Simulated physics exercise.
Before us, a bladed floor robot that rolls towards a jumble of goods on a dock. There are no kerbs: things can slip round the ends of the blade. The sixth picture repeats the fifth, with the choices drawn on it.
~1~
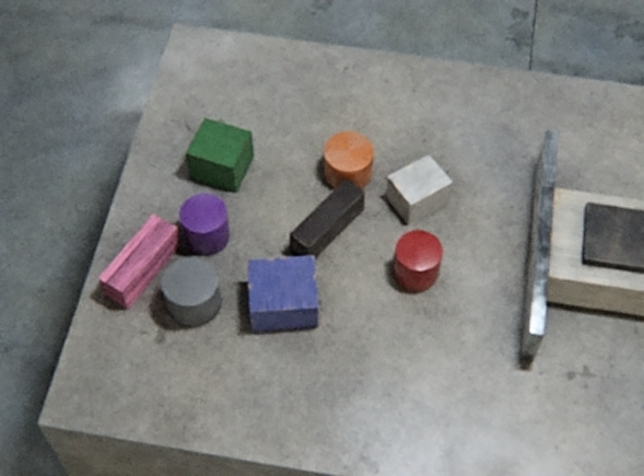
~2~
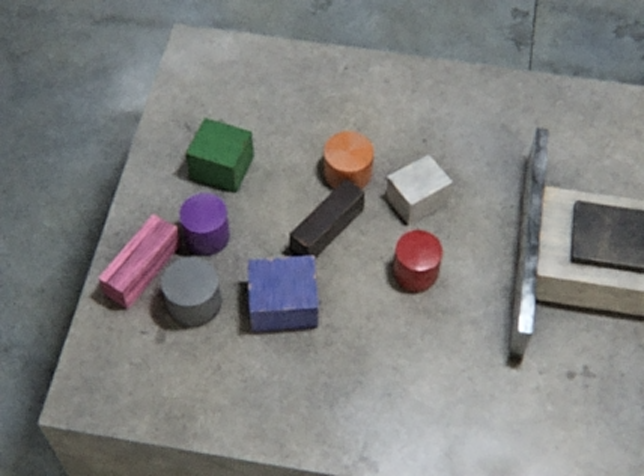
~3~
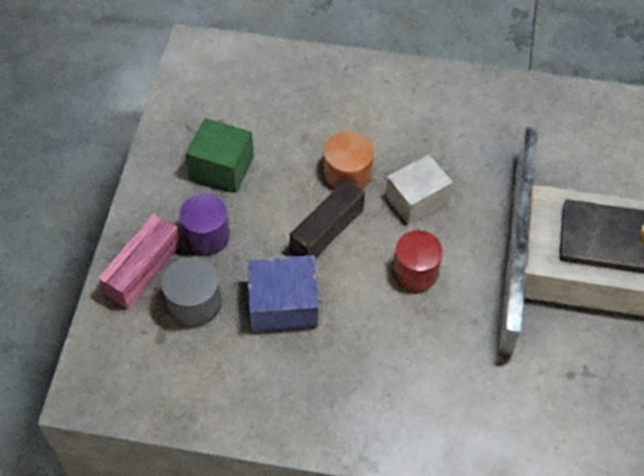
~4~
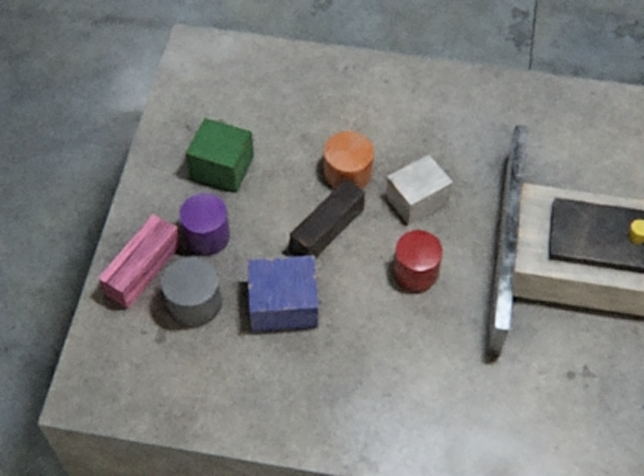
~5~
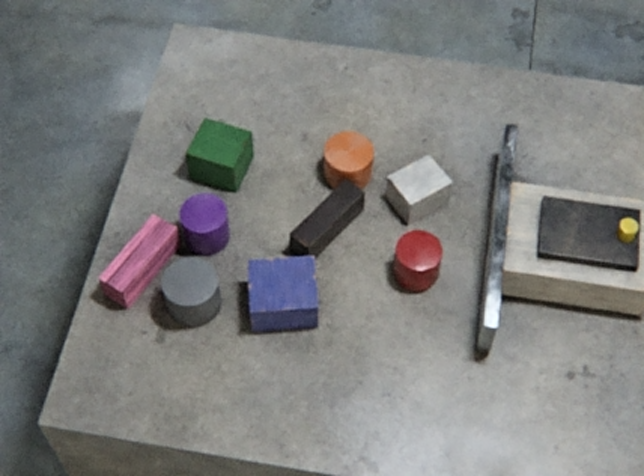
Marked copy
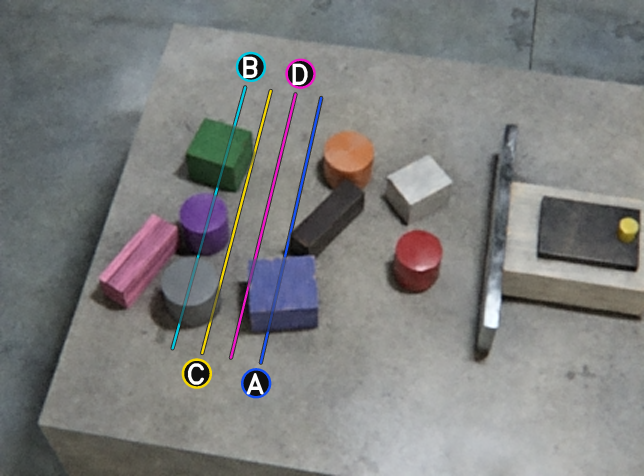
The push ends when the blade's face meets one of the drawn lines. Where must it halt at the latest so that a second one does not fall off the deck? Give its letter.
Line B.
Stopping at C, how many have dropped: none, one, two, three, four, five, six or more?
In all, none.
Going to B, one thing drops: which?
It is the pink stick.
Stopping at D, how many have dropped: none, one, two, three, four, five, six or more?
By then, none.
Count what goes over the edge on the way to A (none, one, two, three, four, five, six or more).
The count is none.
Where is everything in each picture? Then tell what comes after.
The first frame shows green crate (221, 155); black bar (328, 221); white crate (419, 190).
The second frame shows robot (615, 236); red canister (418, 261).
The third frame shows robot (603, 234); purple canister (205, 225).
The fourth frame shows robot (593, 233); orange canister (349, 162).
The fifth frame shows robot (582, 231); green crate (221, 155); black bar (328, 221); white crate (419, 190).
On the copy, A at (293, 220); B at (212, 208); C at (239, 212); D at (266, 216).
On B. First, robot (474, 215); orange canister (336, 158); white crate (362, 190).
Then, robot (367, 199); pink stick (133, 262); purple canister (187, 220).
Finally, robot (289, 188); pink stick over the edge; purple canister (117, 199); one fallen.
By contrast, A is within the limit but short; C is within the limit but short; D is within the limit but short.
